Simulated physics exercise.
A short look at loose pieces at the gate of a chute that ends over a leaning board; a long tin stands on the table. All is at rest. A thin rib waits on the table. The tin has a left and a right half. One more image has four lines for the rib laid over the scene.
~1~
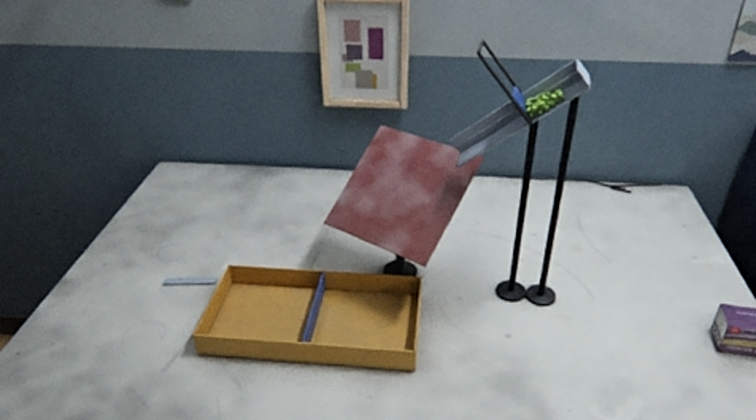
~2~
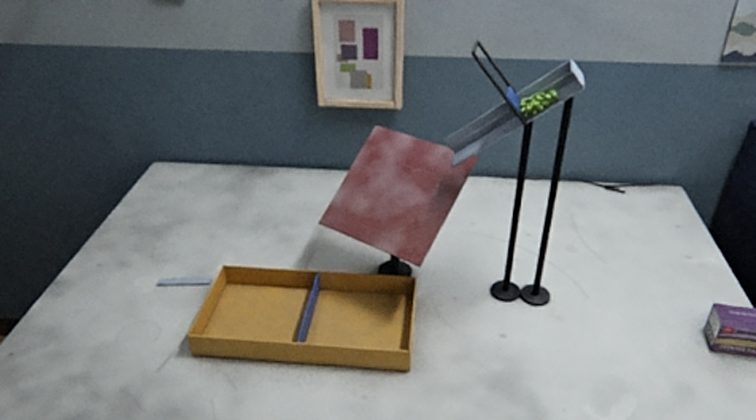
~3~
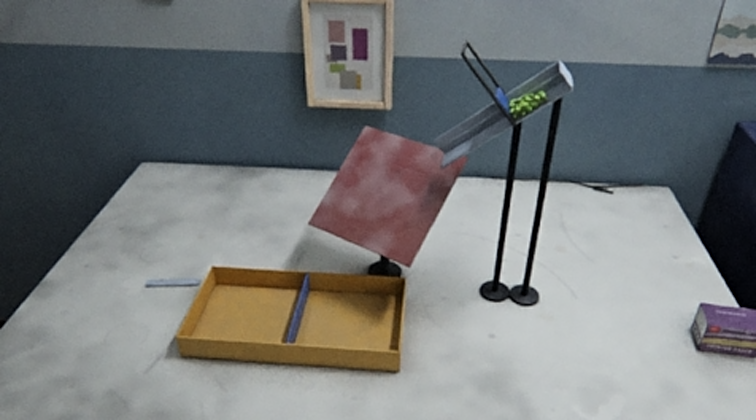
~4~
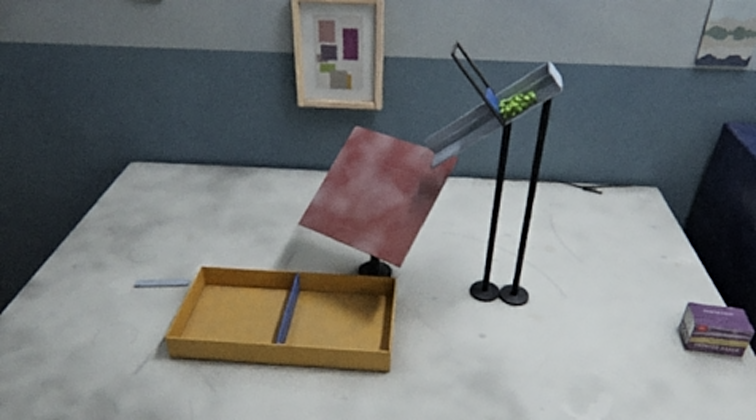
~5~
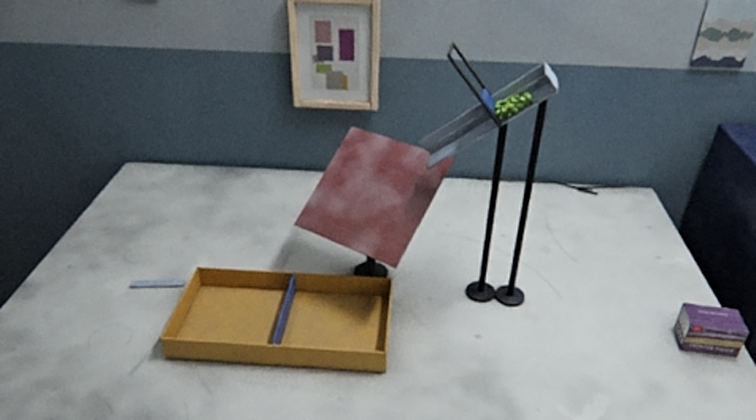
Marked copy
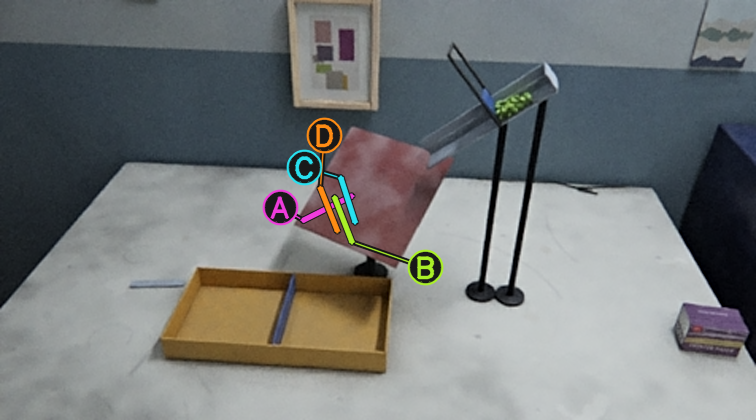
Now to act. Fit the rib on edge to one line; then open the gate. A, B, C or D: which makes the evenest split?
Line A.
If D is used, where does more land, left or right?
More lands on the right.
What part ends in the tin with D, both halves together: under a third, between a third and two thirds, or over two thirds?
Over two thirds.
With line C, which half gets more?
More lands on the right.
On the marked copy, line A from (351, 196) to (303, 220); line B from (334, 197) to (351, 241); line C from (340, 177) to (355, 222); line D from (320, 188) to (337, 230).
Choosing A, of what is caught, close to half in the left half, close to half in the right.
Choosing B, of what is caught, only a few in the left half, all but a few in the right.
Choosing C, of what is caught, only a few in the left half, all but a few in the right.
Choosing D, of what is caught, only a few in the left half, all but a few in the right.
